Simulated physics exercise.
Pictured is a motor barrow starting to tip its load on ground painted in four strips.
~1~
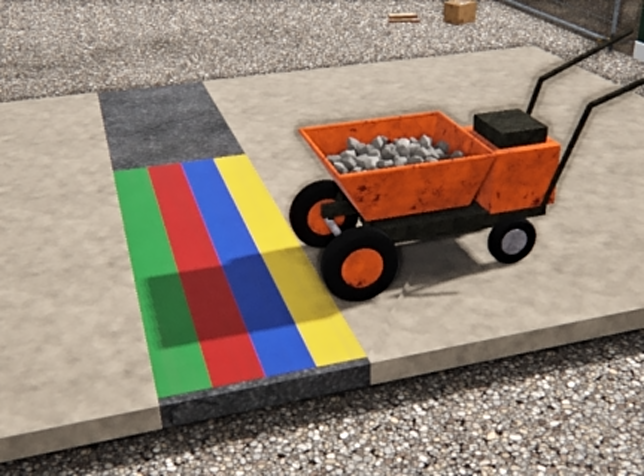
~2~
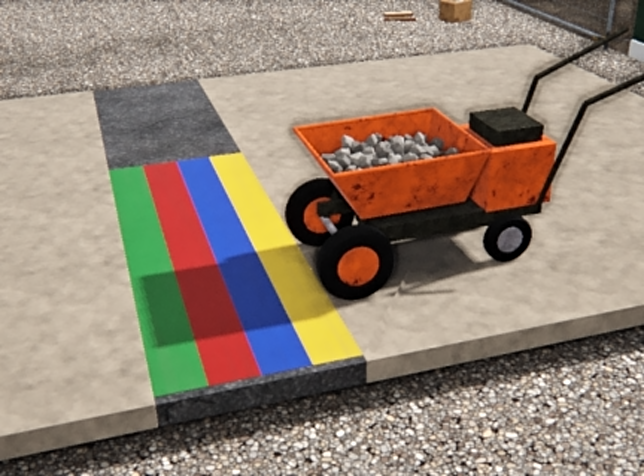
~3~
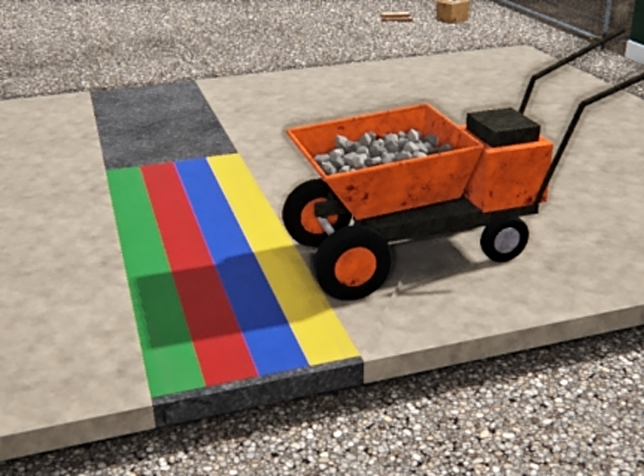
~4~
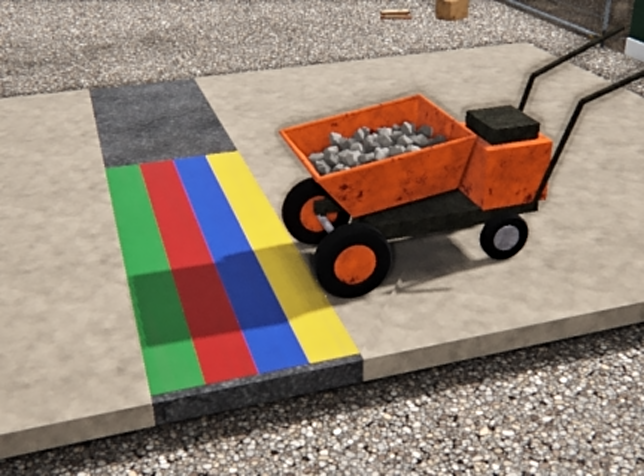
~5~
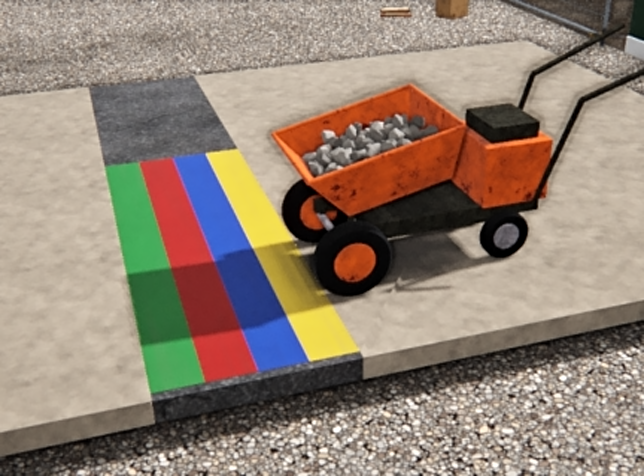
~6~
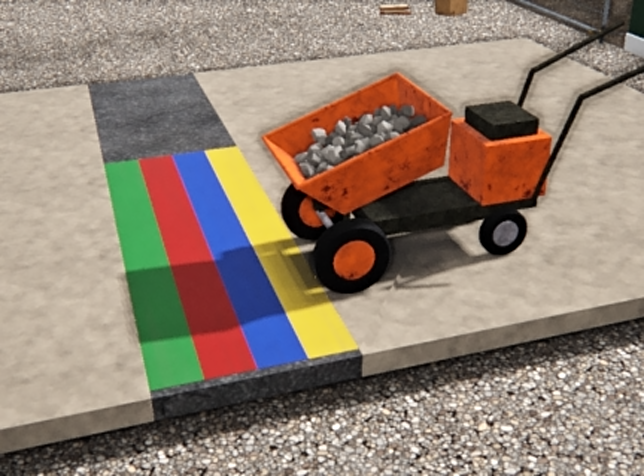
The orange skip of a motor barrow tilts forward beside four coloured strips, carrying broken stones.
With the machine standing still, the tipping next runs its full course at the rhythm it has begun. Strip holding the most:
Red strip.
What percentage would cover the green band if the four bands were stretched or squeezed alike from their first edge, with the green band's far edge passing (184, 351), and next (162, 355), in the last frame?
I get 30 % for the first one and 20 % for the second.
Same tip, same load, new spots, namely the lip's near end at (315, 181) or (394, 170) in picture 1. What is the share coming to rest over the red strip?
First spot: Roughly 40 percent; second spot: Roughly 10 percent.
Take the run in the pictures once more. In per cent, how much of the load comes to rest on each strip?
Yellow strip about 0 per cent, blue strip about 15 per cent, red strip about 40 per cent, green strip about 20 per cent.
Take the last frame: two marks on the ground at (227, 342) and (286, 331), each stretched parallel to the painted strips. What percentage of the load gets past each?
Estimate, first then second: 50 %, 80 %.
Soon, skip tipped steeply; all in the skip.
A while on, skip tipped right over; about two thirds in the skip; a small part over the blue strip; about a quarter over the red strip; a stray few over the green strip; a stray few falling.
Towards the end, skip tipped right over; about a quarter in the skip; a small part over the blue strip; about a third over the red strip; about a quarter over the green strip; a small part off the paint.
Finally, skip tipped right over; about a quarter in the skip; none over the yellow strip; about a quarter over the blue strip; about a third over the red strip; about a quarter over the green strip; a small part off the paint.
